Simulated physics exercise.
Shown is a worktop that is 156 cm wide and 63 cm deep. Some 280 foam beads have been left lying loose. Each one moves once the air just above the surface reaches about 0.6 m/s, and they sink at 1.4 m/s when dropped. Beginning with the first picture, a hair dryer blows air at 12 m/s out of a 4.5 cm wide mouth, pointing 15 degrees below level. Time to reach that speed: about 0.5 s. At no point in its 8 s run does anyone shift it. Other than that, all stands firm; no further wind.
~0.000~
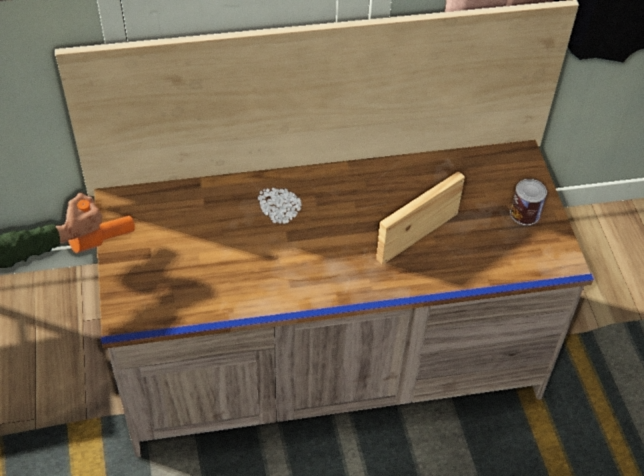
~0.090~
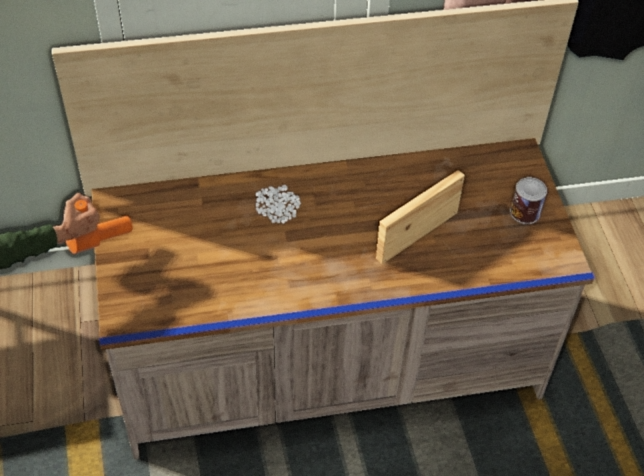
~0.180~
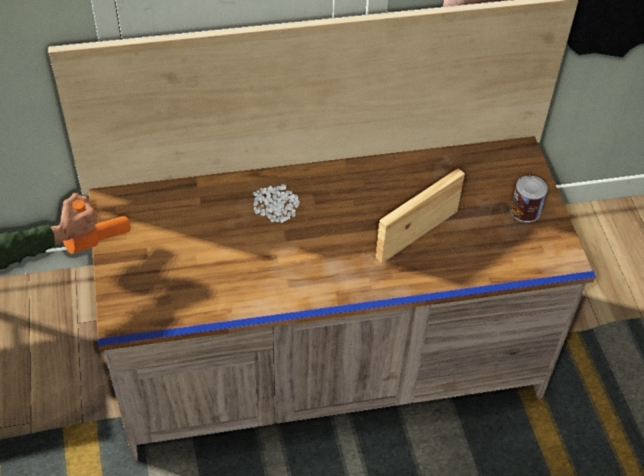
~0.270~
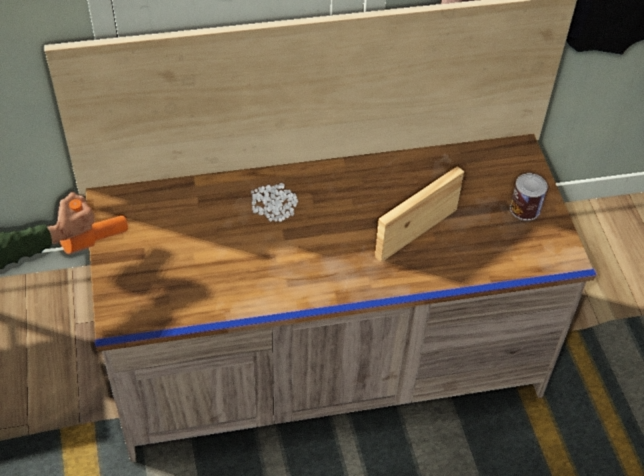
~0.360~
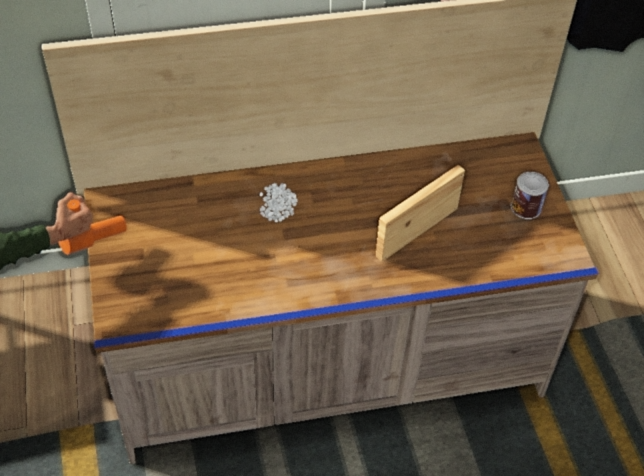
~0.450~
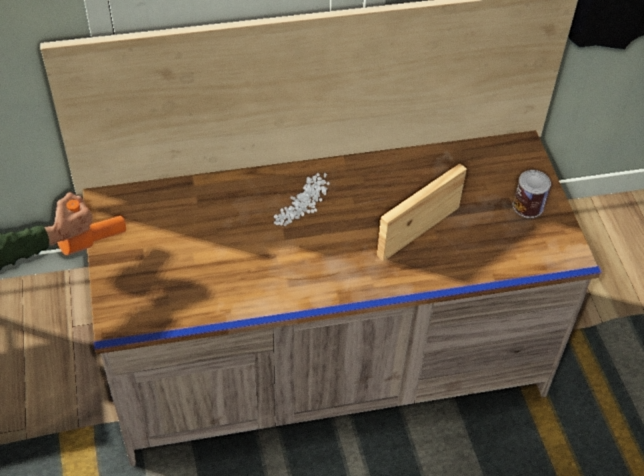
A loose patch of small white foam beads sits on a brown wooden worktop with a blue front edge, seen from above at an angle, over grey-brown cabinets and a striped rug. A hand in a green sleeve holds an orange hair dryer at the left, while a pale board and a tin stand to the right. The beads lie still as the view drifts very slightly, then bunch and slide a short way right, spreading into a slanting band.
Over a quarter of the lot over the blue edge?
No, my guess is the quarter mark is never passed at that edge.
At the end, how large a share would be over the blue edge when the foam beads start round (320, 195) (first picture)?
0 per cent.
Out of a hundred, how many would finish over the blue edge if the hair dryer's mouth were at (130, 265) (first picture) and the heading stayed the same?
0 per cent.
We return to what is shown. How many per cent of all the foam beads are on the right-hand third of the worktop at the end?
Share at the end: Close to 5 %.
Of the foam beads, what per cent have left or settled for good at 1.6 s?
Estimated share: Close to 40 per cent.
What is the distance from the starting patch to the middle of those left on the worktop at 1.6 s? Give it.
Roughly 75 cm.
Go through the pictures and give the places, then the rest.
The middle of the foam beads is near (277, 204), none has stirred yet and the mouth of the hair dryer is at (131, 224), in the first picture.
The middle of the foam beads is near (276, 204), none has stirred yet and the blue edge is centred on (355, 311), in the second picture.
The middle of the foam beads is near (275, 203), none has stirred yet, the top of a board is at (423, 197) and the top of a tin is at (532, 187), in the third picture.
The middle of the foam beads is near (273, 202) and none has stirred yet, in the fourth picture.
The middle of the foam beads is near (276, 202), the farthest in sight from the hair dryer is at (294, 197) and about 25 % have left their places, in the fifth picture.
The middle of the foam beads is near (304, 201), the farthest in sight from the hair dryer is at (325, 175) and about 95 % have left their places, in the sixth picture.
After 1.6 s the count stands so, 0 % are over the blue edge; the middle of those still in play is near (502, 185).
After 2.6 s the count stands so, 0 % are over the blue edge; the middle of those still in play is near (499, 196).
After 4.4 s the count stands so, 0 % are over the blue edge.
After 8.0 s, at the end, 0 % are over the blue edge.
